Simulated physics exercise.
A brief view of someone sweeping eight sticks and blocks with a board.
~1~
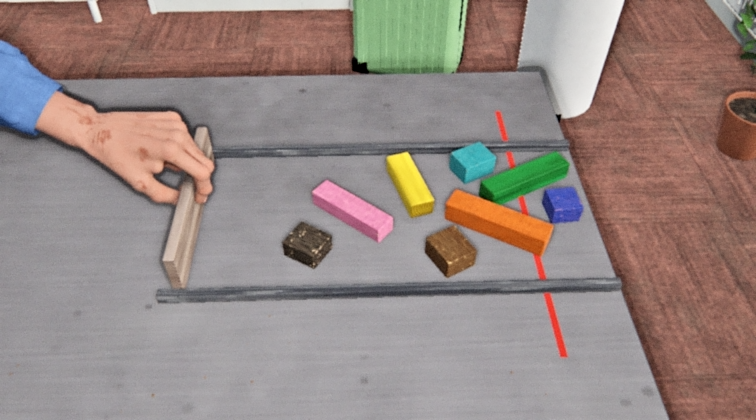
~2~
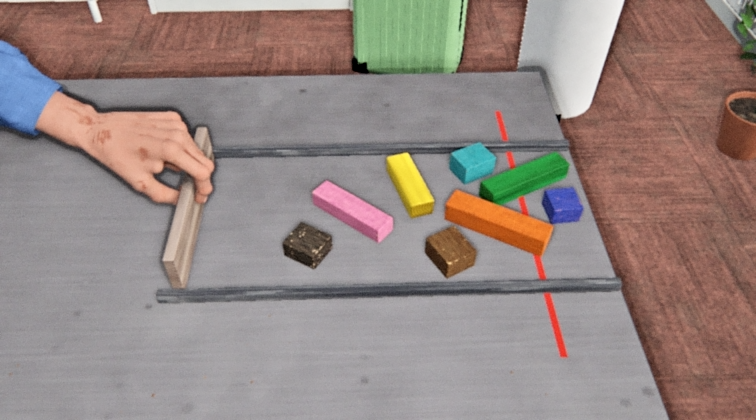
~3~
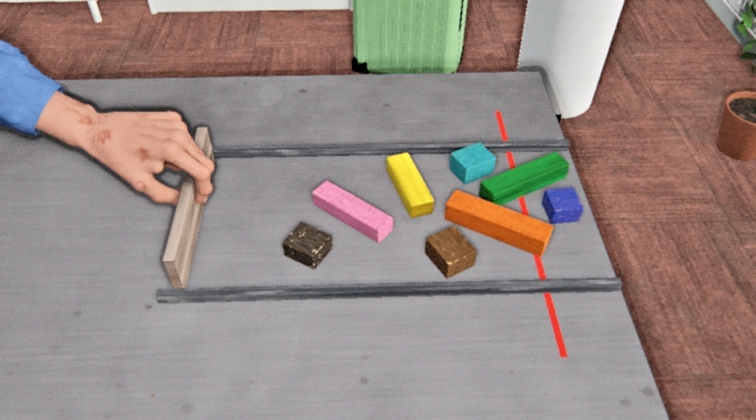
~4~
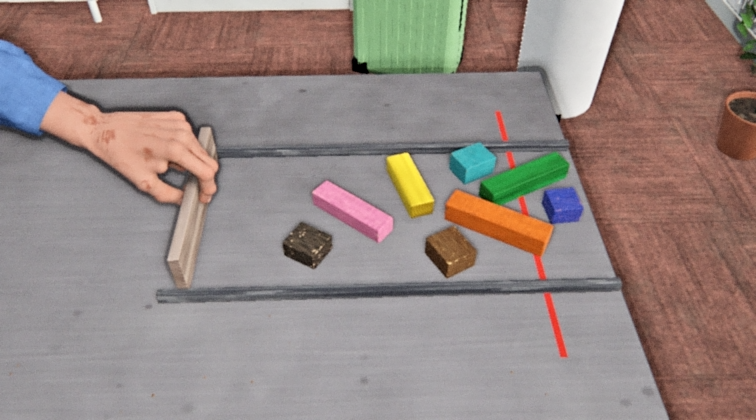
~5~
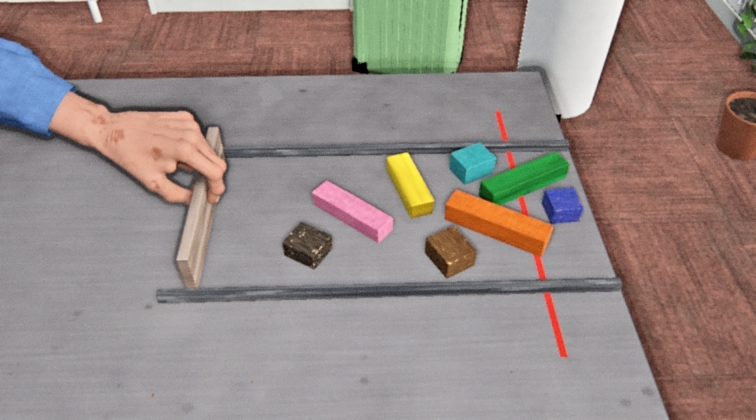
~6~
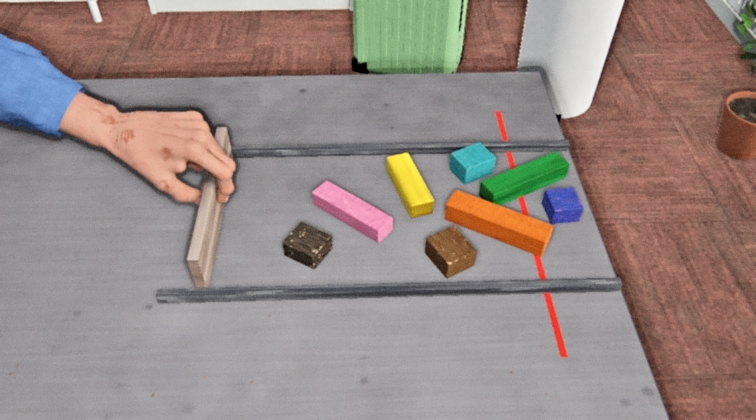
On a gray tabletop with two dark rails and a red line, a hand holds a wooden board upright, then slides it slightly to the right, while the eight colored sticks and blocks scattered ahead of it stay still.
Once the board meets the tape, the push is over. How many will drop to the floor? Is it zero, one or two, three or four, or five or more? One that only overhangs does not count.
I predict the tally of drops will be above two but under five.
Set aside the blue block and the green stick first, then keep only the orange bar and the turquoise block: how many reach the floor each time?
Fallen: 1 in the first try, 1 in the other.
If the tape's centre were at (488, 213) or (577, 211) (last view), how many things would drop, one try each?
You'd find 0 and then 7 on the floor.
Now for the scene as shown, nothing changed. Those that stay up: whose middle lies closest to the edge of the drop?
It is the turquoise block.
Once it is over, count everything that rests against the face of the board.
Contact count: 3.
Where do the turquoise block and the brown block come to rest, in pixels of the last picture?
The first comes to rest at (565, 159), and the second at (591, 256).
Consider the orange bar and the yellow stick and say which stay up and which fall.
The orange bar is gone, and the yellow stick keeps its place.
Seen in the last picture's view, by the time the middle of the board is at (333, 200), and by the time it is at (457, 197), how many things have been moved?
By the first moment it's 2, by the second it's 7.
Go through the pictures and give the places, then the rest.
Blue block (562, 205); green stick (524, 179); orange bar (497, 222); board (191, 203); tape (525, 212), in the first picture.
Green stick (524, 179); yellow stick (409, 184), in the second picture.
Orange bar (497, 222); black block (308, 245), in the third picture.
Blue block (562, 206); brown block (450, 252), in the fourth picture.
Green stick (524, 179); pink bar (352, 211), in the fifth picture.
Blue block (562, 206); green stick (524, 179); orange bar (497, 222); board (213, 203); tape (525, 212), in the sixth picture.
Soon after, none off yet; blue block at rest near (562, 206); green stick at rest near (524, 179); orange bar at rest near (497, 222).
In the end, the number that fall off is three or four; gone, orange bar, green stick and blue block.
